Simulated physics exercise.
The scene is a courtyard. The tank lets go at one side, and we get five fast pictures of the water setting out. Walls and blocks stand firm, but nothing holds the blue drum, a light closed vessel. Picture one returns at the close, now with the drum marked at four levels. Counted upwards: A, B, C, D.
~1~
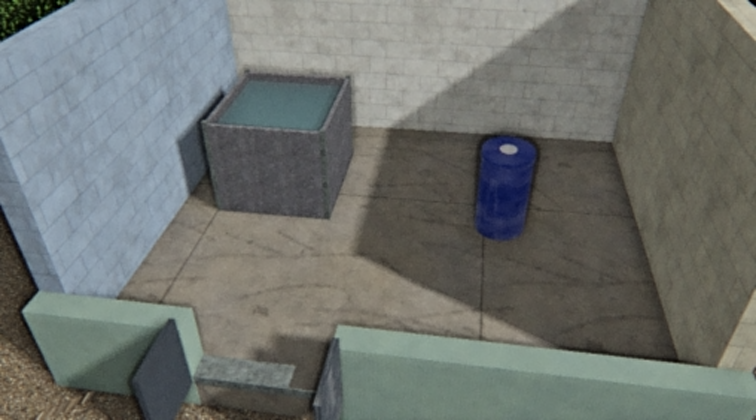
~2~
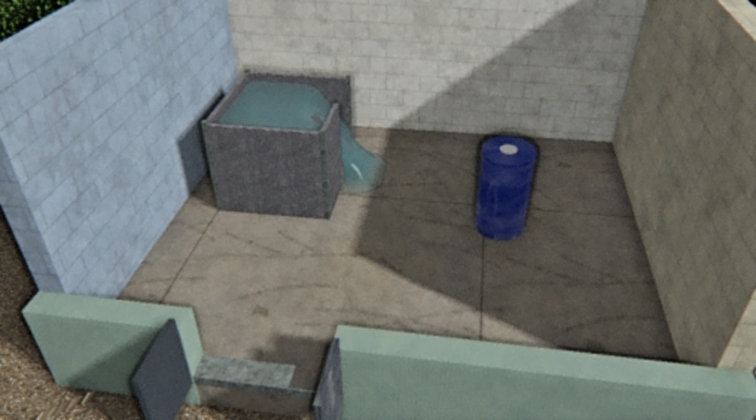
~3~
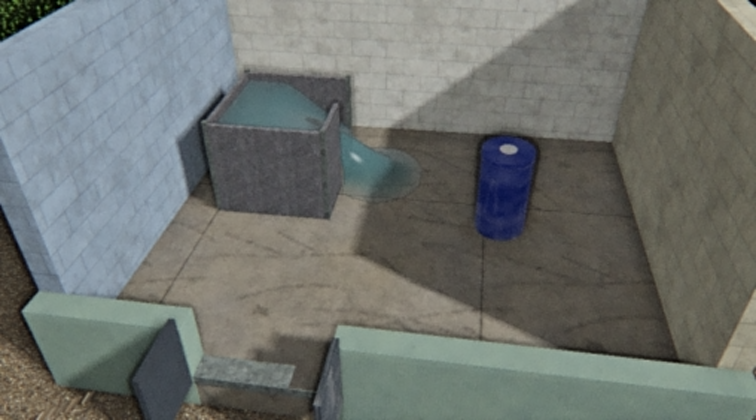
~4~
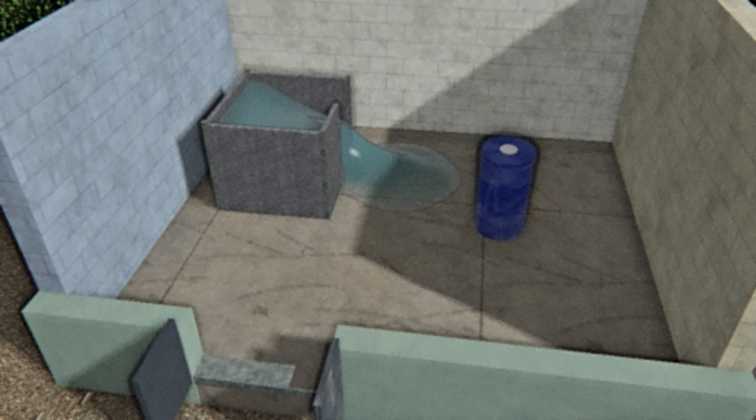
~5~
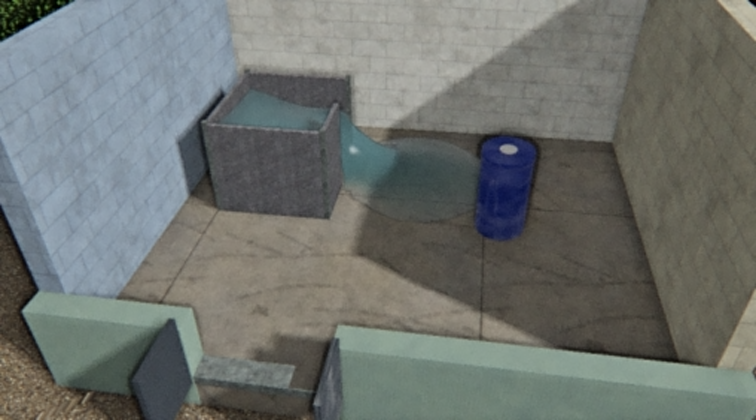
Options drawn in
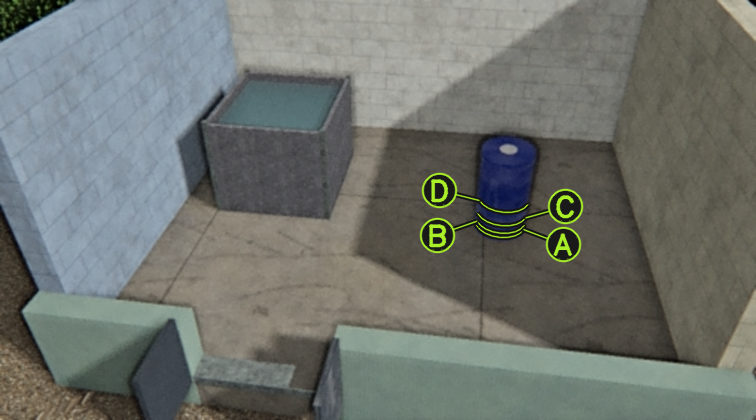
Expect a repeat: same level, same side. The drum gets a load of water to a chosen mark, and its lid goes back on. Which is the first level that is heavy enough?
D is the one.
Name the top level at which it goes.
Here it is level C.
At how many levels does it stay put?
One of them.
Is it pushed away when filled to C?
Yes, it does.
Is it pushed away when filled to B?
Yes.
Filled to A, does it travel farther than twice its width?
Yes, clearly.
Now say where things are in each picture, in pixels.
Lid of the blue drum at (510, 150); tank full, its middle at (282, 106); open gate at (265, 321), in the first frame.
In the second frame, 2 % of the ground under water, its edge towards the drum at (375, 179).
In the third frame, 4 % of the ground under water, its edge towards the drum at (406, 186).
In the fourth frame, 8 % of the ground under water, its edge towards the drum at (432, 198).
Lid of the blue drum at (510, 150); 13 % of the ground under water, its edge towards the drum at (460, 207), in the fifth frame.
In lime, A at (500, 237); B at (500, 233); C at (501, 225); D at (503, 212); from the bottom up A, B, C, D.
If A is chosen, it is pushed about 5 times its own width away.
If B is chosen, it is pushed about 4 times its own width away.
If C is chosen, it is pushed about its own width away.
If D is chosen, it does not move.
